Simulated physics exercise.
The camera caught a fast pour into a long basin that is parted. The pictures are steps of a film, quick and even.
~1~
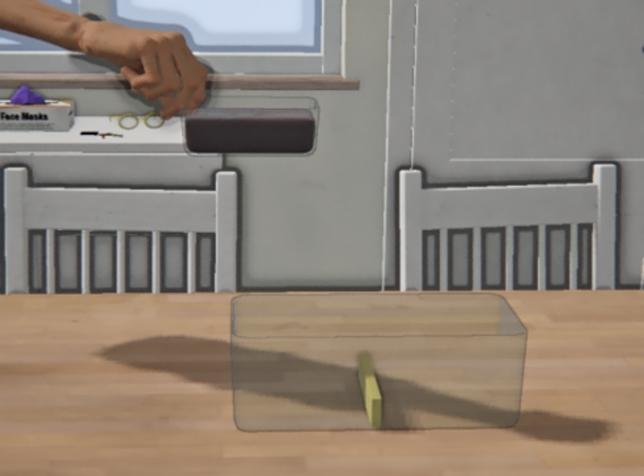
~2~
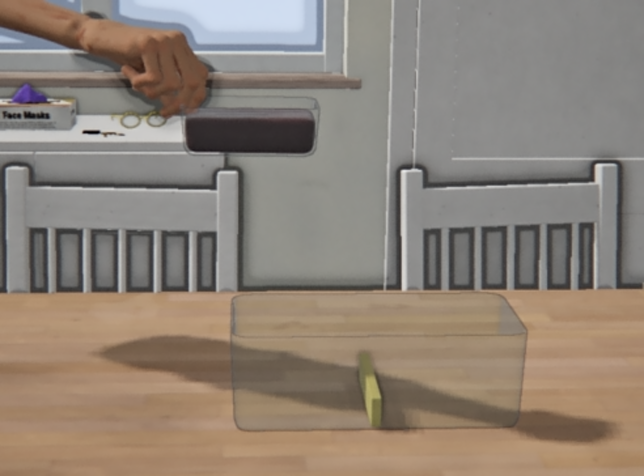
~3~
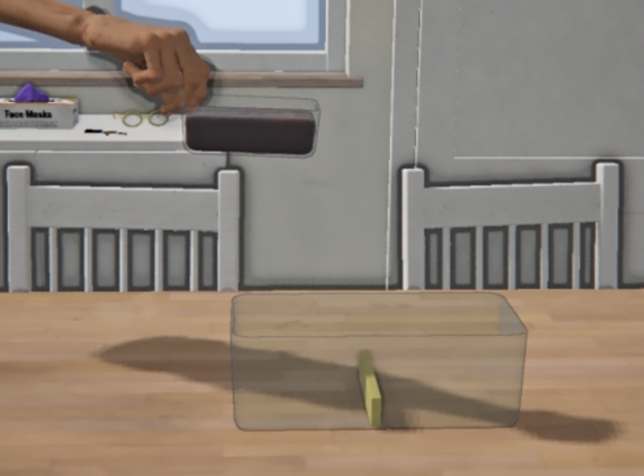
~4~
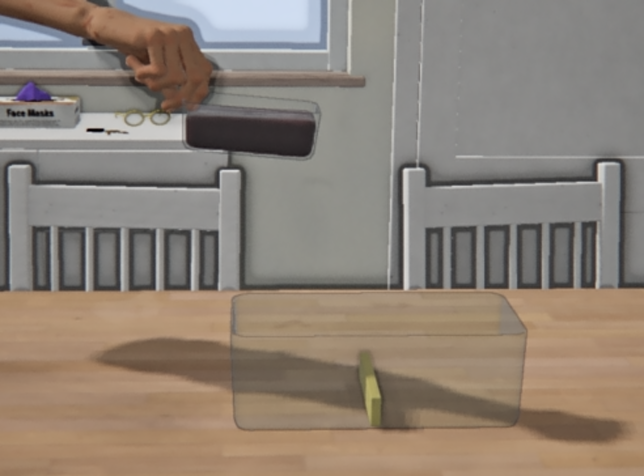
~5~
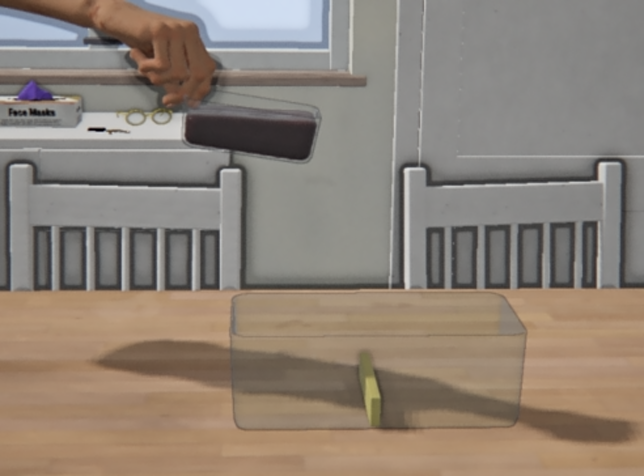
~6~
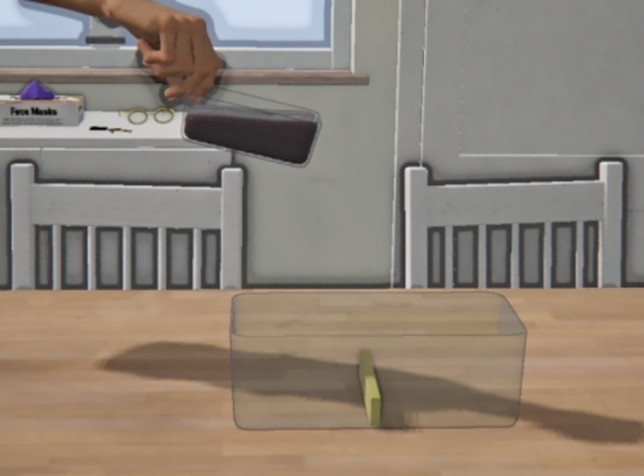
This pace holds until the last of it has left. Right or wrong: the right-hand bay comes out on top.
Right, it does.
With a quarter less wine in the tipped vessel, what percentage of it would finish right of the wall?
That share would be some 50 parts in a hundred.
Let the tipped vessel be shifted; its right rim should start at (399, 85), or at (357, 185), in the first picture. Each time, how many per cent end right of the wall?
90 %, then 75 %.
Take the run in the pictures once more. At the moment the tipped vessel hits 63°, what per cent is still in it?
About 30 %.
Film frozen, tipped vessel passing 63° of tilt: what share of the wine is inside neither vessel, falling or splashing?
That works out near 55 percent.
A moment on, the tilt is 63° and 31 per cent is still to pour, 3 is left of the wall and 12 right of it.
Next, the tilt is 91° and 7 per cent is still to pour, 17 is left of the wall and 65 right of it.
Then the tilt is 95° and 1 per cent is still to pour, 29 is left of the wall and 66 right of it.
Later the tilt is 95° and 0 per cent is still to pour, 31 is left of the wall and 66 right of it.
In the end 31 per cent lies left of the wall, 66 right of it and 2 outside.
